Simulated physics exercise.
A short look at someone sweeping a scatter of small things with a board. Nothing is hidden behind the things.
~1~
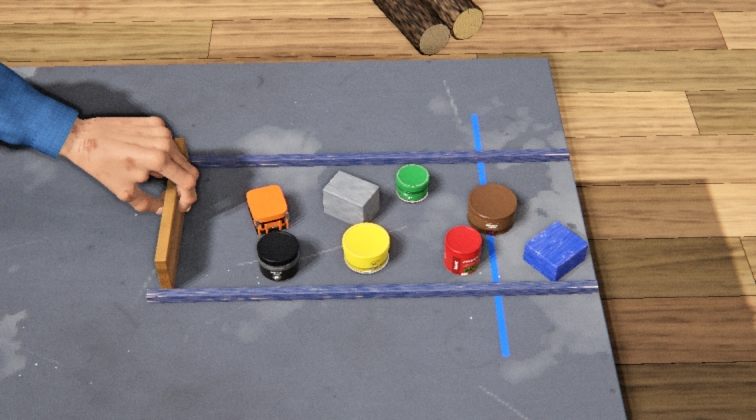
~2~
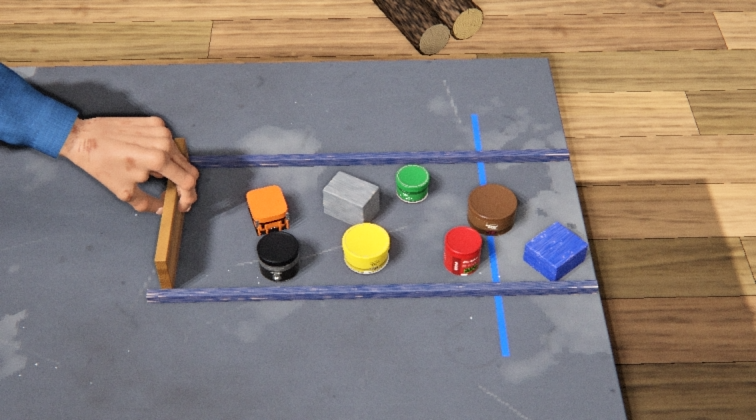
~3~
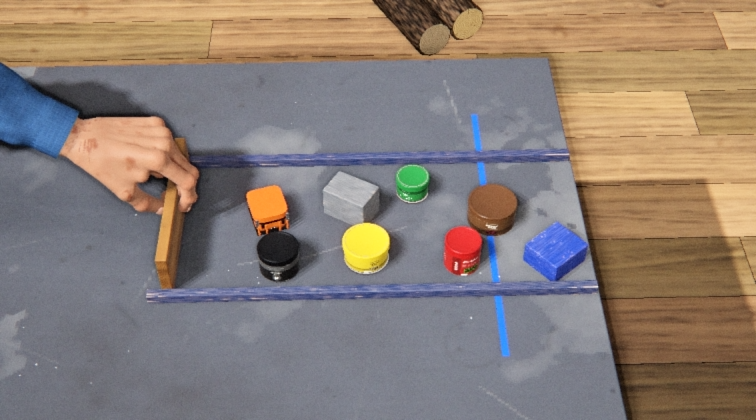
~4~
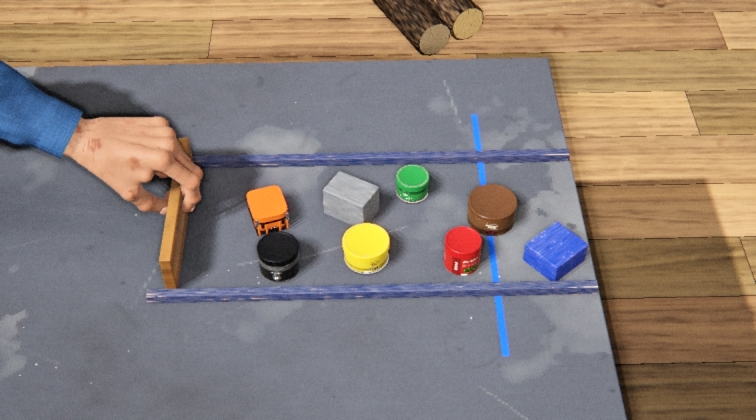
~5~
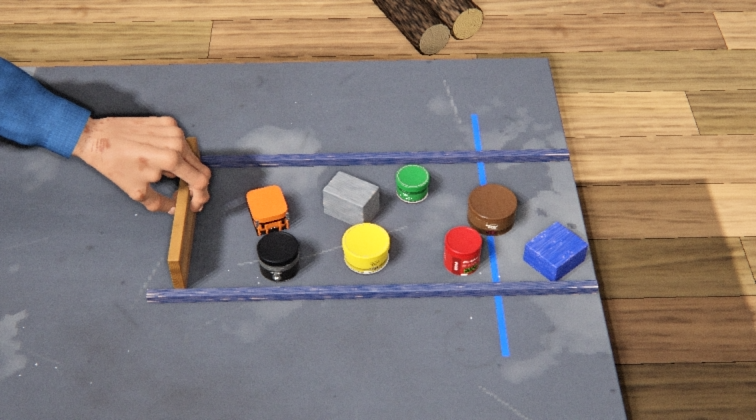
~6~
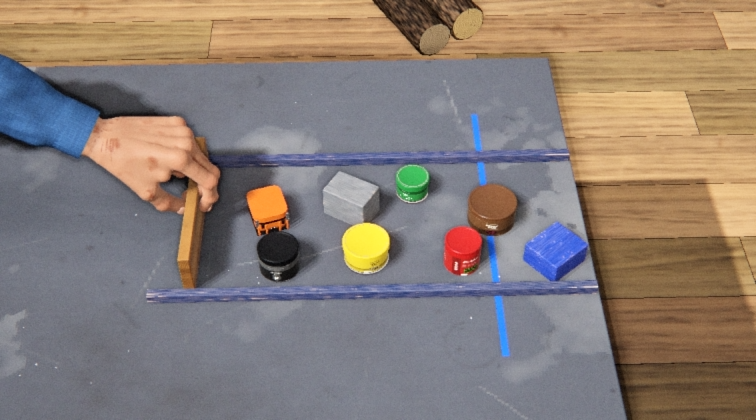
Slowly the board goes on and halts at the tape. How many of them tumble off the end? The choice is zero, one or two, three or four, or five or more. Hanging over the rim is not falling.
The number that fall off is one or two.
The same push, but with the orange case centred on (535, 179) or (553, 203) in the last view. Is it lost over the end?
Place by place, it is kept; goes over.
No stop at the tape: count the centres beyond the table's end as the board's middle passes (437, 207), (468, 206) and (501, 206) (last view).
It would be 0, 0 and 2.
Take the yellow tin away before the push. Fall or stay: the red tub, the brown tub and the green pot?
The red tub is kept; the brown tub falls; the green pot holds on.
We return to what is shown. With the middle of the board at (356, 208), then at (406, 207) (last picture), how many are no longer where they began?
The counts are 5 and 7.
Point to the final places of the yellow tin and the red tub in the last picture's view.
The yellow tin at (544, 229), the red tub at (549, 263).
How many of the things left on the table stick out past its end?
1 of them.
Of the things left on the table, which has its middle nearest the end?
Foremost is the blue block.
Soon after, none off yet; blue block at rest near (555, 252); brown tub at rest near (492, 210); red tub at rest near (463, 251).
At rest, the number that fall off is one or two; fallen, brown tub.
